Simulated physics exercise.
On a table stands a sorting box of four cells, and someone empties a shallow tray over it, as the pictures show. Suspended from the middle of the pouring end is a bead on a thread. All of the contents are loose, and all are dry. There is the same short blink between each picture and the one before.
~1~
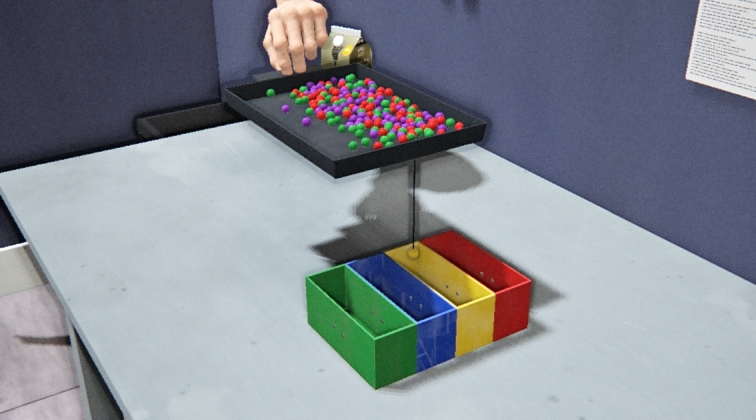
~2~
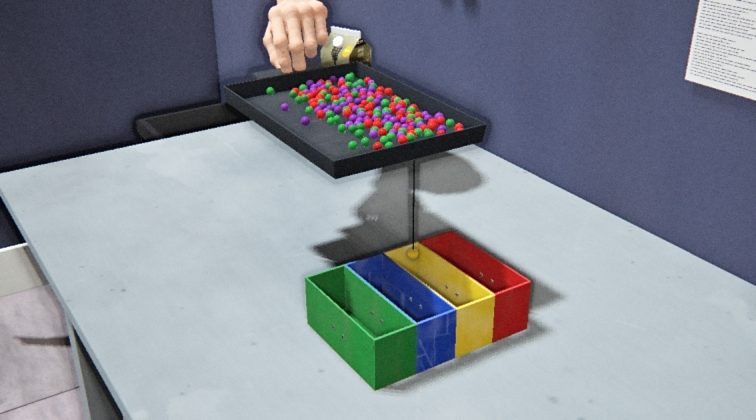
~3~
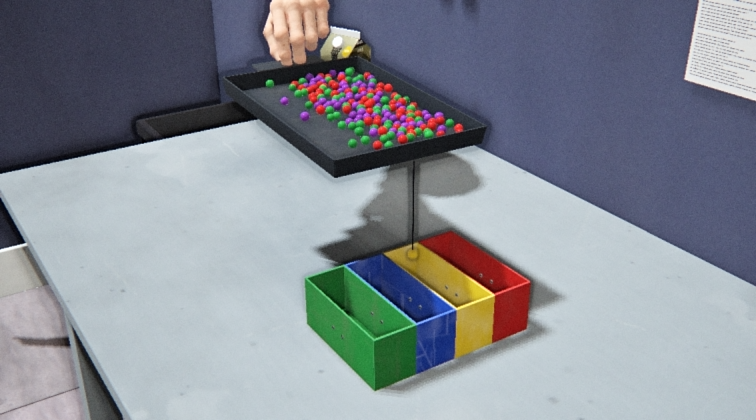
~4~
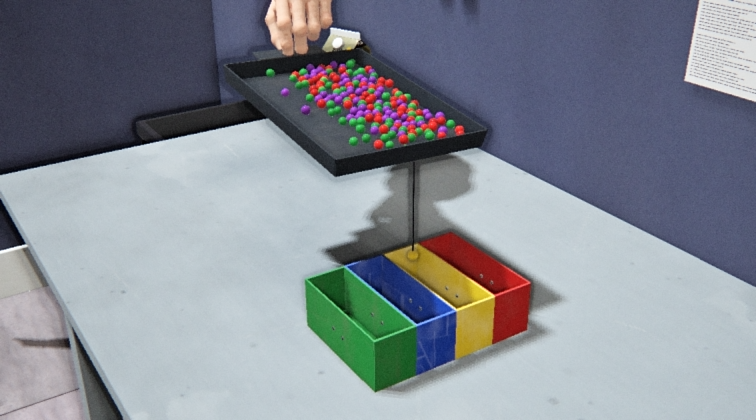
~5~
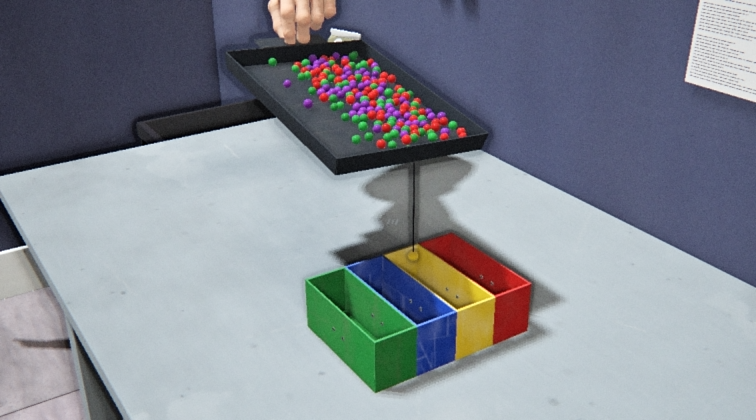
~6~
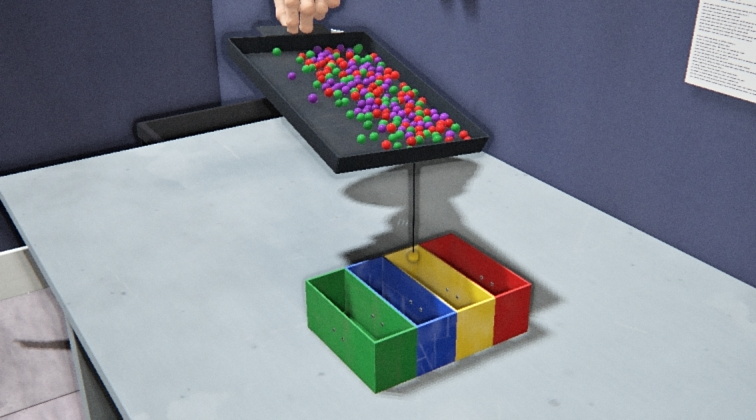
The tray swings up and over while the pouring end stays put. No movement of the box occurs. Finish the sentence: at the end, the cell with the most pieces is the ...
... Red one.
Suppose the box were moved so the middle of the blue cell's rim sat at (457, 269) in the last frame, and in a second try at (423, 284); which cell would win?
You'd see the cell in yellow win the first time and the red one win the second.
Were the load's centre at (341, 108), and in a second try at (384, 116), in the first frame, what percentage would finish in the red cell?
Respectively 40 and 40 per cent.
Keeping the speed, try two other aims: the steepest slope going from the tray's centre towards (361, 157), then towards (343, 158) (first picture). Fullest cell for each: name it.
Case 1 - green. Case 2 - the cell in green.
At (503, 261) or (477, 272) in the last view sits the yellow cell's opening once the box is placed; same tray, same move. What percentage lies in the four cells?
It would be roughly 100 per cent in the first placement and roughly 90 per cent in the second.
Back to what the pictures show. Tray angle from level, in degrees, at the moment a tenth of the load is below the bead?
80 degrees.
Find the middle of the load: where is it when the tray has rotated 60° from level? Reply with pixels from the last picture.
In the last view the centre sits at roughly (441, 115).
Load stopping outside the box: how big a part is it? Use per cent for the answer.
Result: Near 50 % of the load.
Just after the last frame, tray tipped steeply; almost all on the tray; just a few falling or outside the box.
A moment on, tray tipped right over; about a tenth on the tray; roughly a quarter in the red cell; just a few in the yellow cell; just a few in the blue cell; roughly half falling or outside the box.
Further on, tray tipped past a quarter turn; roughly half in the red cell; just a few in the yellow cell; just a few in the blue cell; roughly half falling or outside the box.
When it is over, tray tipped past a quarter turn; roughly half in the red cell; just a few in the yellow cell; just a few in the blue cell; not one in the green cell; roughly half outside the box.
